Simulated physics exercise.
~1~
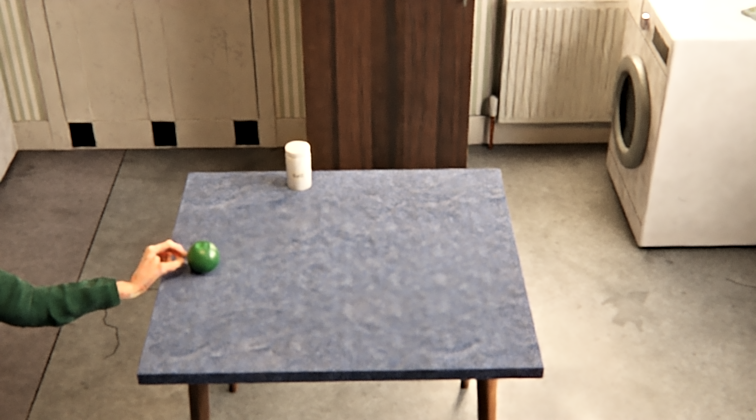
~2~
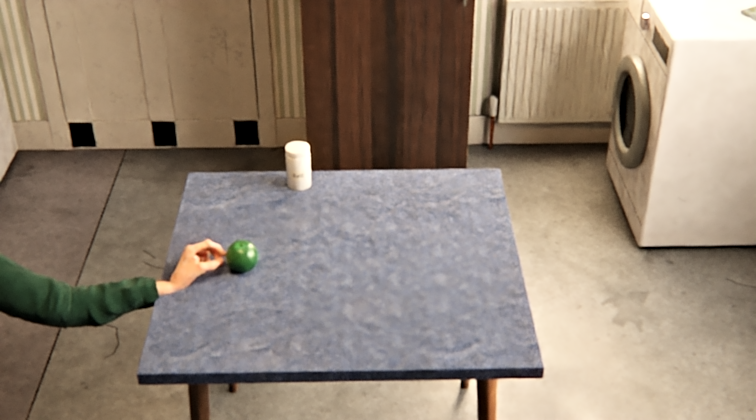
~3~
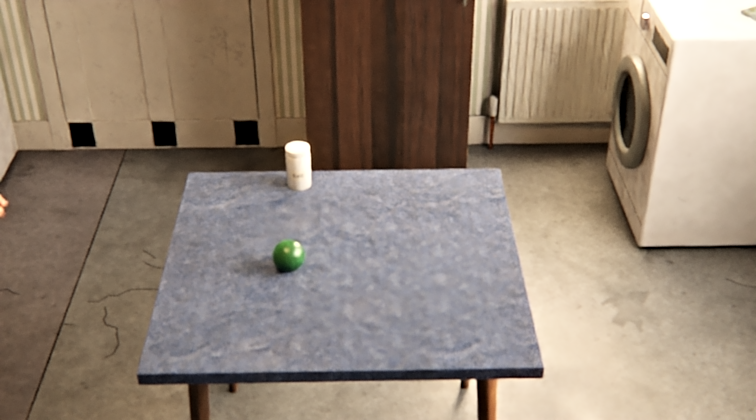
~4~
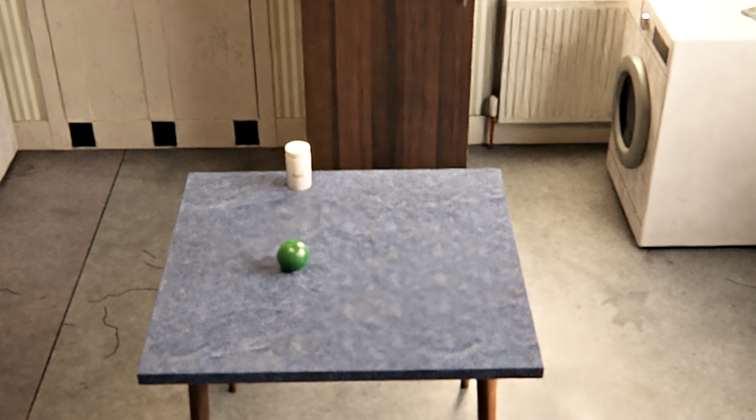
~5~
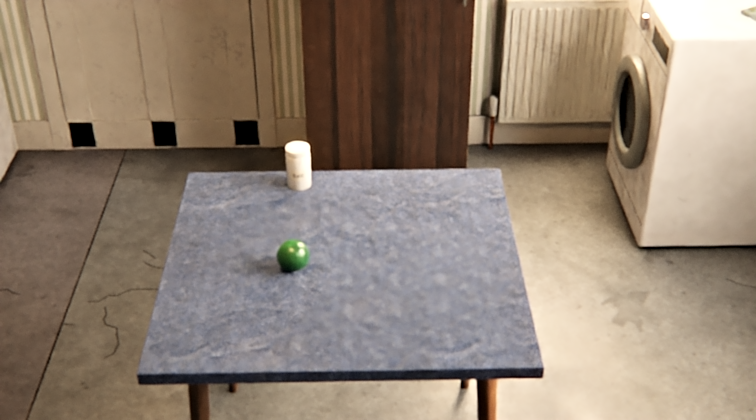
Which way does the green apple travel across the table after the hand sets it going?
The green apple moves to the right, away from the hand, before coming to rest on the table.
